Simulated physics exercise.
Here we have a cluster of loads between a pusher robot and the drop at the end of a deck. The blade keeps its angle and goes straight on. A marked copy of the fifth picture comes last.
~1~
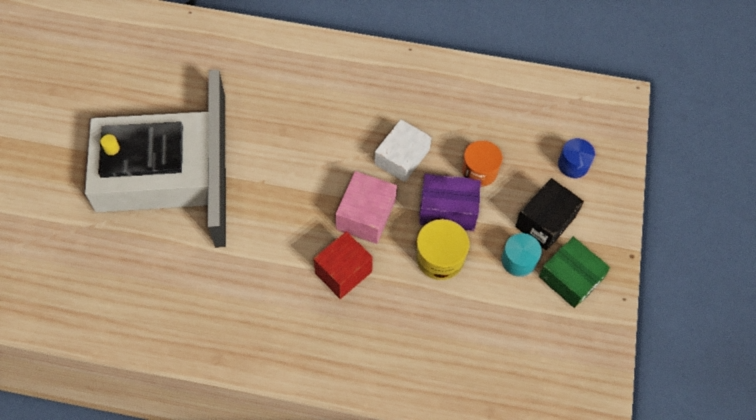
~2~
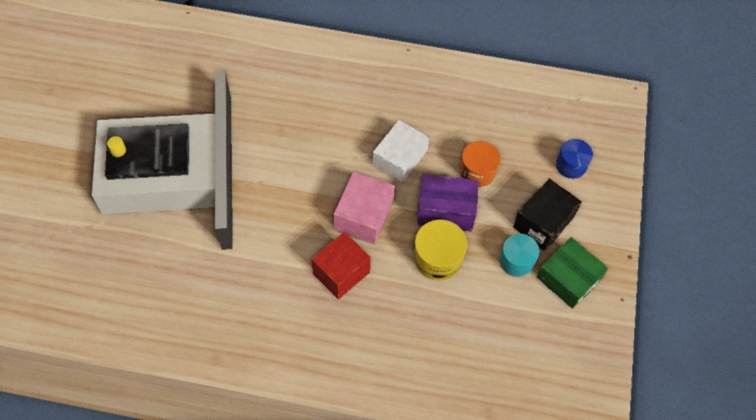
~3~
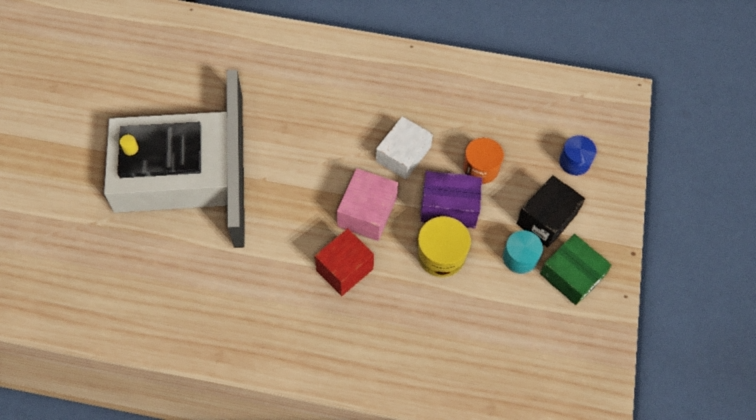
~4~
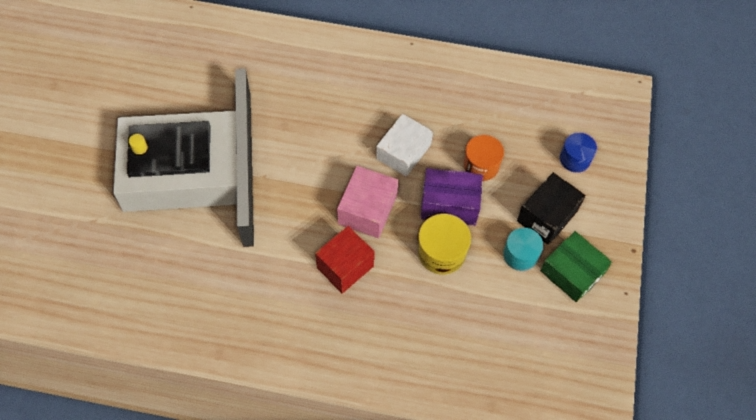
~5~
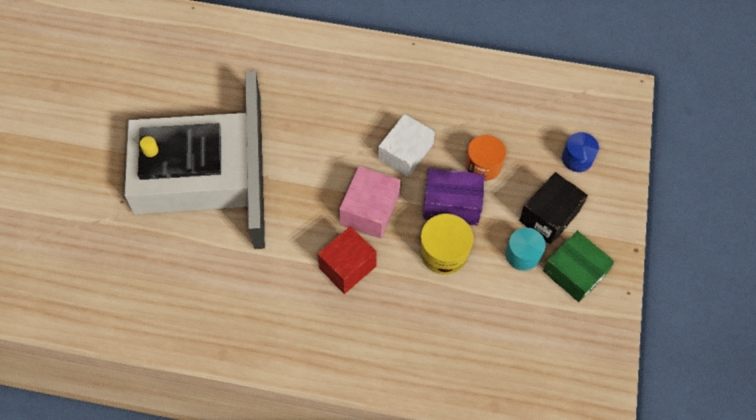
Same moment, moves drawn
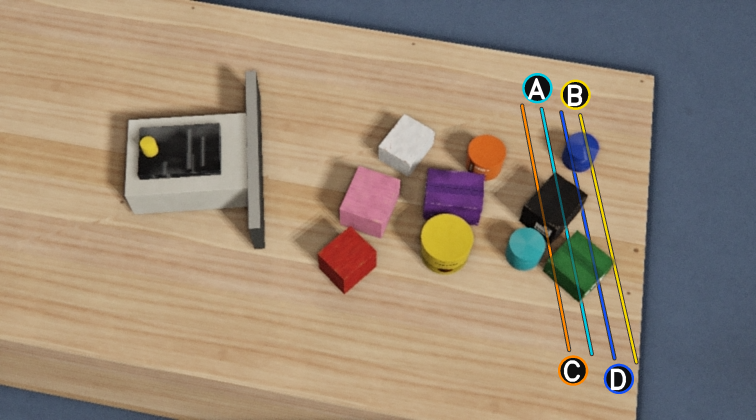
A pusher robot with a wide grey plate creeping right across a wooden deck towards a still cluster of coloured blocks and cylinders.
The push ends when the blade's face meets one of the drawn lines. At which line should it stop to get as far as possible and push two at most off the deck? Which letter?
A is the last line within the limit.
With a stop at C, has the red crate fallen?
No.
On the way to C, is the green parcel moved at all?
Yes.
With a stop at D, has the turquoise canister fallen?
Yes.
On the marked copy, A at (565, 223); B at (607, 230); C at (544, 219); D at (586, 226).
Following A. Soon after the start, robot (299, 170); red crate (386, 280); pink crate (395, 198).
Later, robot (414, 190); black box (595, 215); green parcel (587, 270).
In the end, robot (503, 205); black box over the edge; green parcel over the edge; two fallen.
As for the rest, B drops five; C is within the limit but short; D drops three.
